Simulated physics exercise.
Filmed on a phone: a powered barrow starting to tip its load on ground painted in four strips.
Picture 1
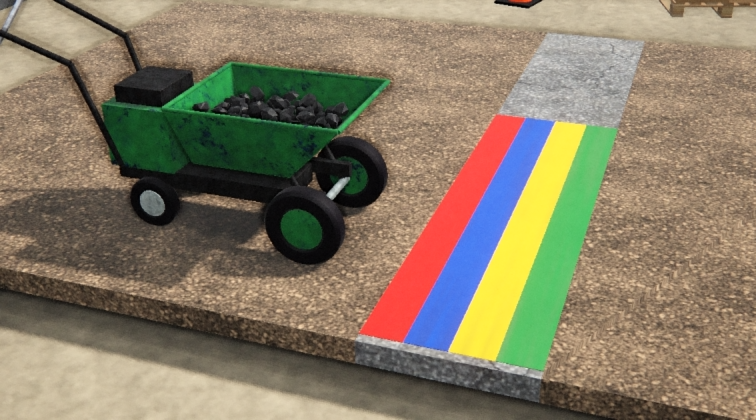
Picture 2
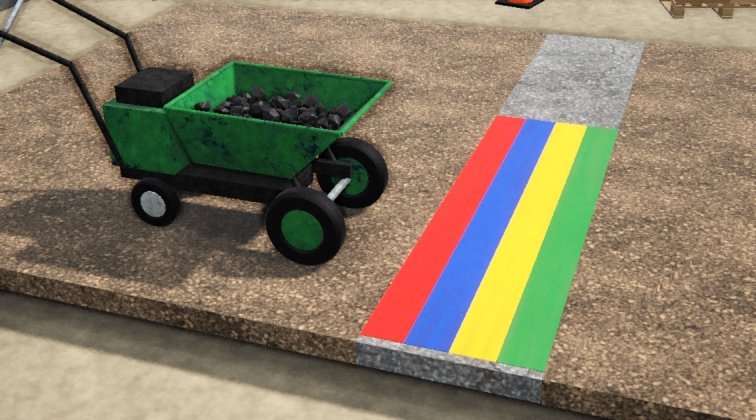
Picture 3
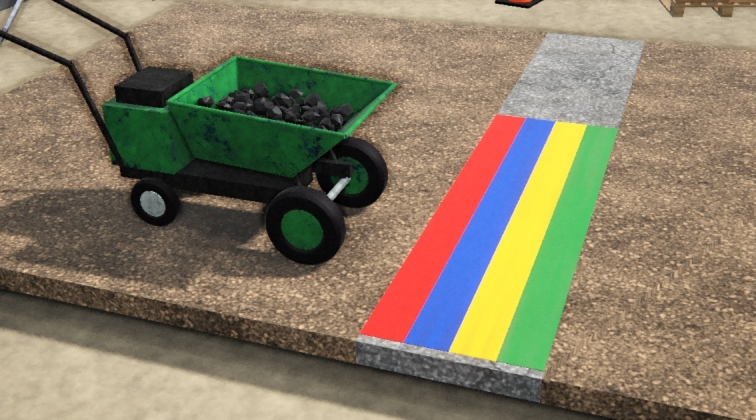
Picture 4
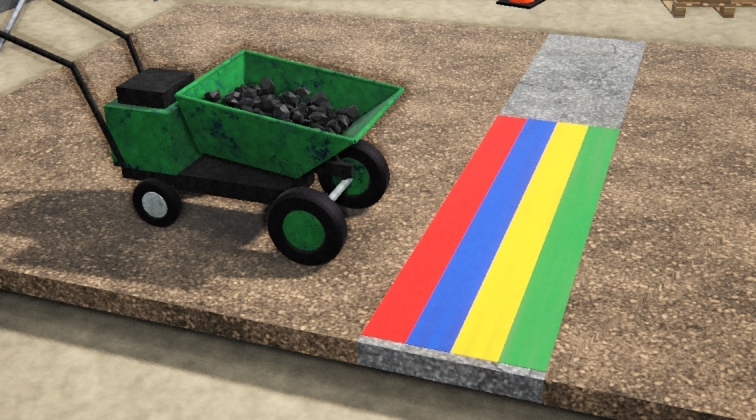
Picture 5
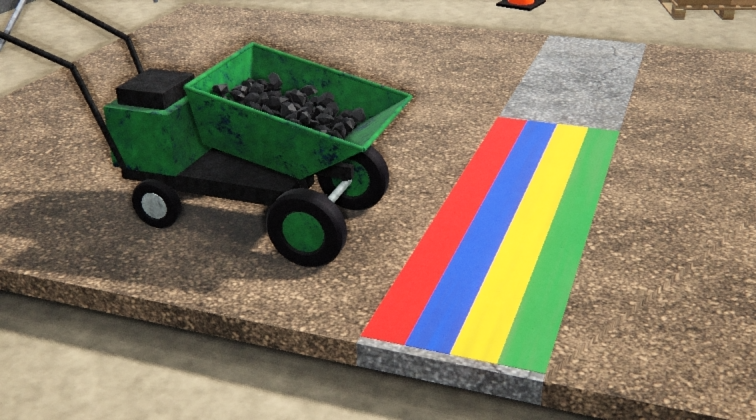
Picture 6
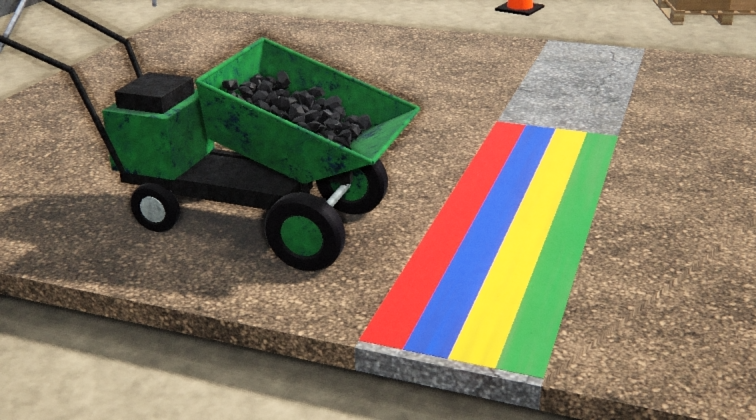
In this clip, a green wheeled barrow loaded with dark lumps stands left of red, blue, yellow and green strips; its skip starts level, then gradually tilts forward to the right, its back rising while the wheels stay put.
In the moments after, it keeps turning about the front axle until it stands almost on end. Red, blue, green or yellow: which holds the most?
Most lies over the blue band.
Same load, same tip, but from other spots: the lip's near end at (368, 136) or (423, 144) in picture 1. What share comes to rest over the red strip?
In turn 0 and 0 in a hundred.
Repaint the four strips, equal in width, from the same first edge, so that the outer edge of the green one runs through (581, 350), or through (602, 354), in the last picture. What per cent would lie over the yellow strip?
In turn 20 and 20 in a hundred.
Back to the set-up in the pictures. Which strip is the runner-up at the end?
Next in line is the yellow one.
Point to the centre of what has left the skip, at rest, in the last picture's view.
Near (487, 259).
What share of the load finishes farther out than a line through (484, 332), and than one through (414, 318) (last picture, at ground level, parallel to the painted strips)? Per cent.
First some 30, then 90 per cent.
Just after the last frame, skip tipped steeply; every one in the skip.
A moment on, skip tipped steeply; roughly two thirds in the skip; about a tenth over the red strip; roughly a quarter over the blue strip; just a few over the yellow strip.
Further on, skip tipped right over; just a few in the skip; about a tenth over the red strip; roughly a third over the blue strip; roughly a quarter over the yellow strip; about a tenth over the green strip; just a few off the paint.
When it is over, skip tipped right over; roughly a quarter over the red strip; roughly a third over the blue strip; roughly a quarter over the yellow strip; about a tenth over the green strip; just a few off the paint.
